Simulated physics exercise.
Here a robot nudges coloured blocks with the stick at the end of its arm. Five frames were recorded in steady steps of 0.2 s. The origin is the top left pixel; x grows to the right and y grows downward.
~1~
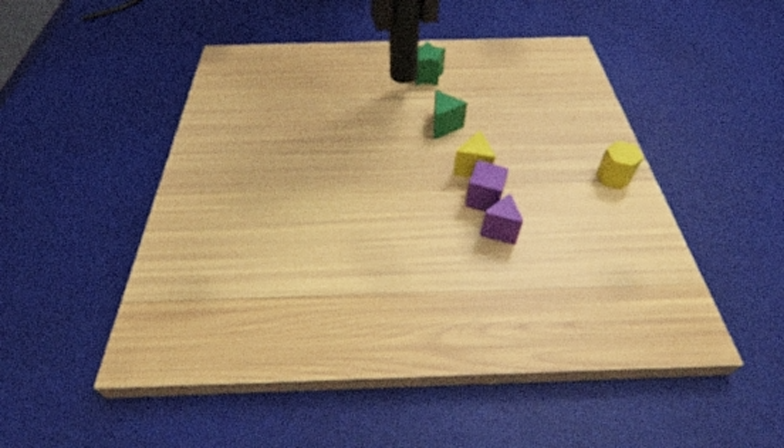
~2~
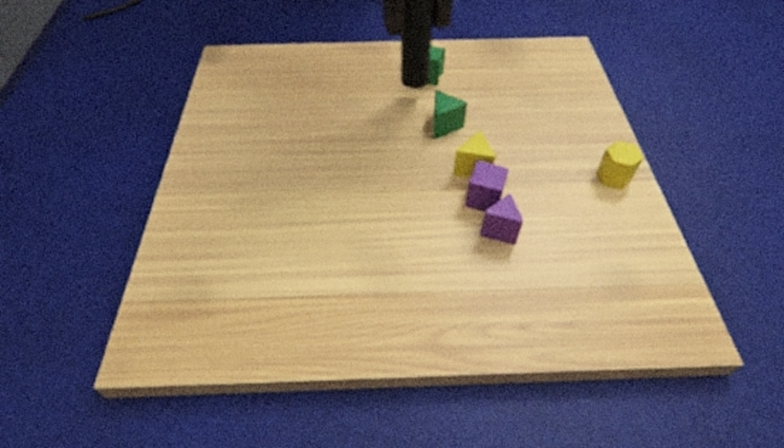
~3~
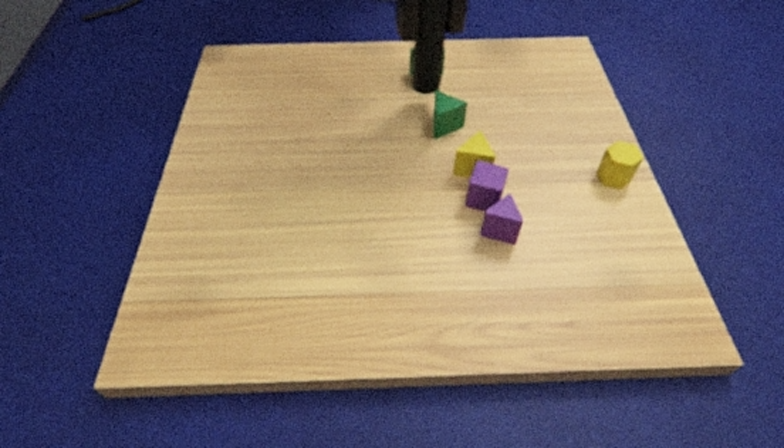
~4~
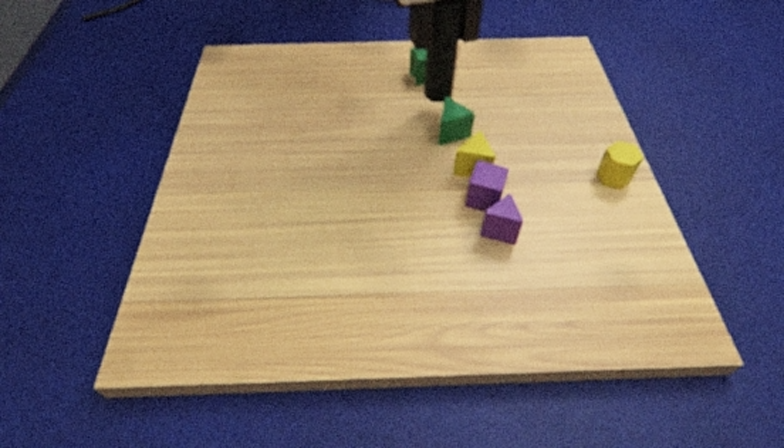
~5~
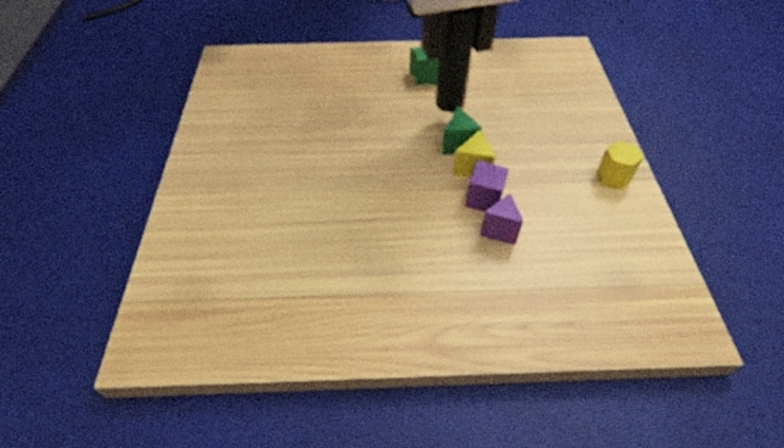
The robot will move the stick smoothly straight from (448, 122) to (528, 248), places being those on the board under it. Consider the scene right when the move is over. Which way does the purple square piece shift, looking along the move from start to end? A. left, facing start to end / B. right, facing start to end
The correct letter is B.
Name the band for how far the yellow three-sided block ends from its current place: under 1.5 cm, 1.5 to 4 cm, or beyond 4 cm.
The largest band: Over 4 cm.
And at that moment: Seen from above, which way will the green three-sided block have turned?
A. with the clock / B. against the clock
The correct letter is B.
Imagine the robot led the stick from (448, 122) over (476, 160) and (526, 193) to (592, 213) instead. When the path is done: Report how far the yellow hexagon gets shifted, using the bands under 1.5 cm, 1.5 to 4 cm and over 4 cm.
Once the path is done, the yellow hexagon lies within 1.5 cm of its present place.
The first path, step by step. One third of the way, stick (474, 140); green three-sided block (499, 158), turned 25° anticlockwise; yellow three-sided block (516, 174), turned 15° clockwise; purple square piece (489, 188); purple three-sided block (508, 211).
Two thirds of the way, stick (503, 182); green three-sided block (538, 196), turned 60° anticlockwise; yellow three-sided block (565, 205), turned 20° anticlockwise; purple square piece (485, 196), turned 20° clockwise; purple three-sided block (509, 212).
At the end, stick (535, 230); green three-sided block (570, 234), turned 130° anticlockwise; yellow three-sided block (579, 211), turned 75° anticlockwise; purple square piece (483, 203), turned 45° clockwise; purple three-sided block (516, 240), turned 90° clockwise.
